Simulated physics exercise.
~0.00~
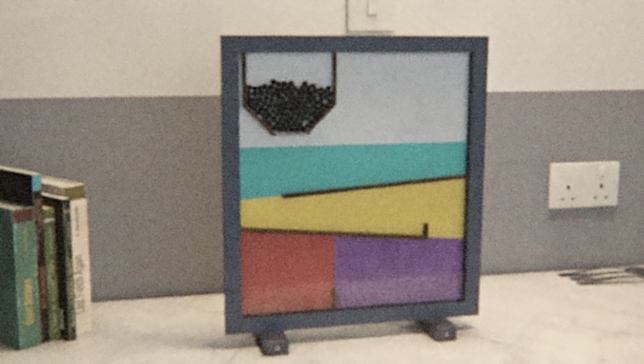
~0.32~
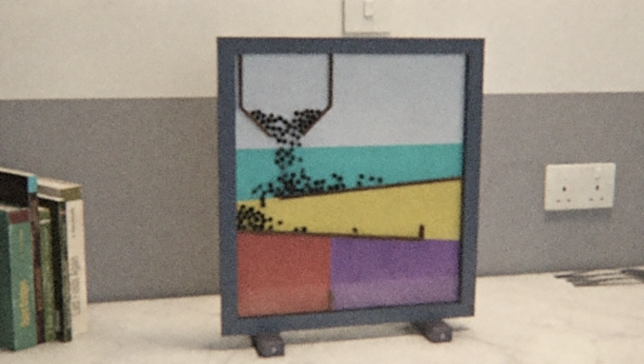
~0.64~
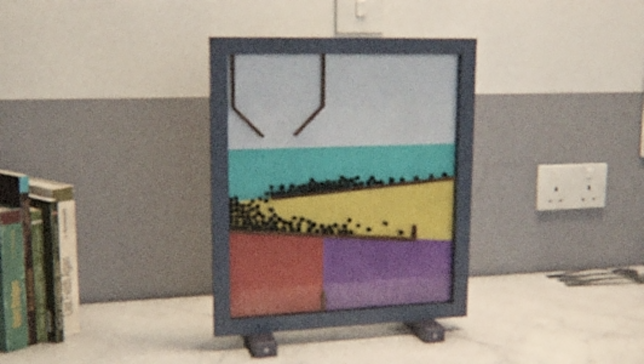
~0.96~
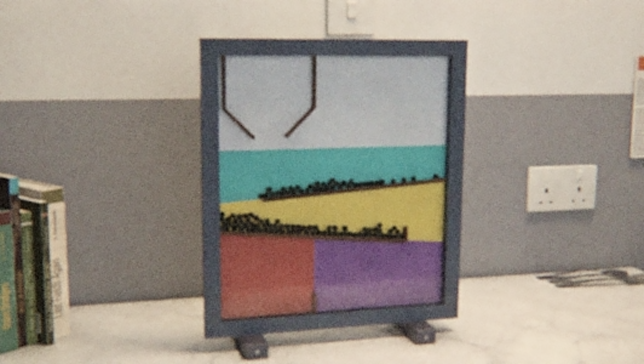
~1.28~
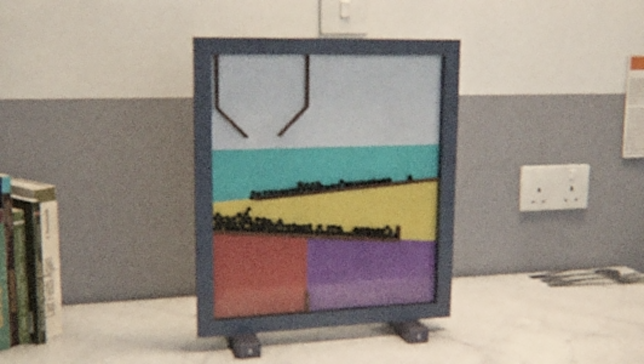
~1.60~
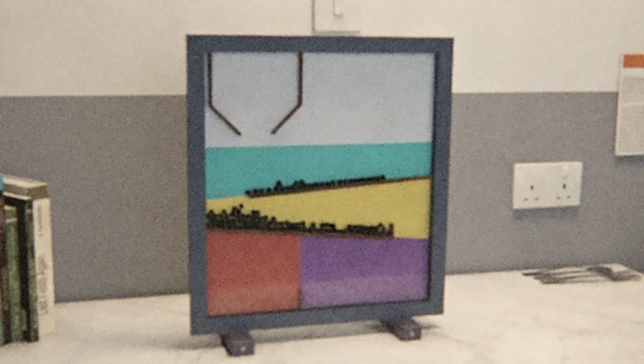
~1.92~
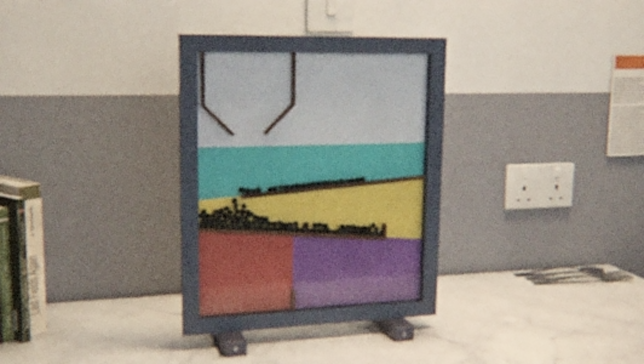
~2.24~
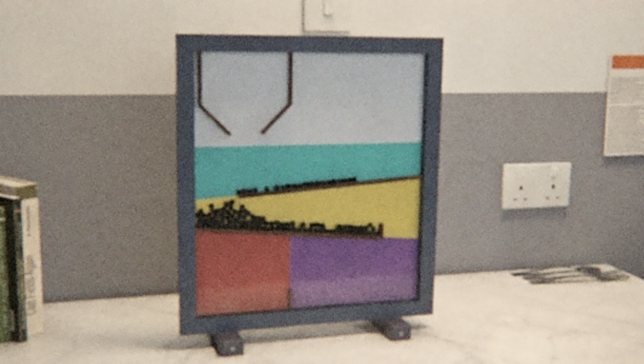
At first, black beads fill a funnel-shaped hopper at the top left of an upright, dark-framed box with coloured sections, standing on a pale counter beside some books. The beads then pour through the hopper's open bottom onto the upper ramp, some spilling off its left end onto the lower one. Once the hopper empties, beads spread along both ramps, reaching the small lip at the lower ramp's right end. The upper row gradually thins while the beads below heap up towards the left. Finally, a thin row remains above, most beads lie over yellow, and red and purple stay empty.
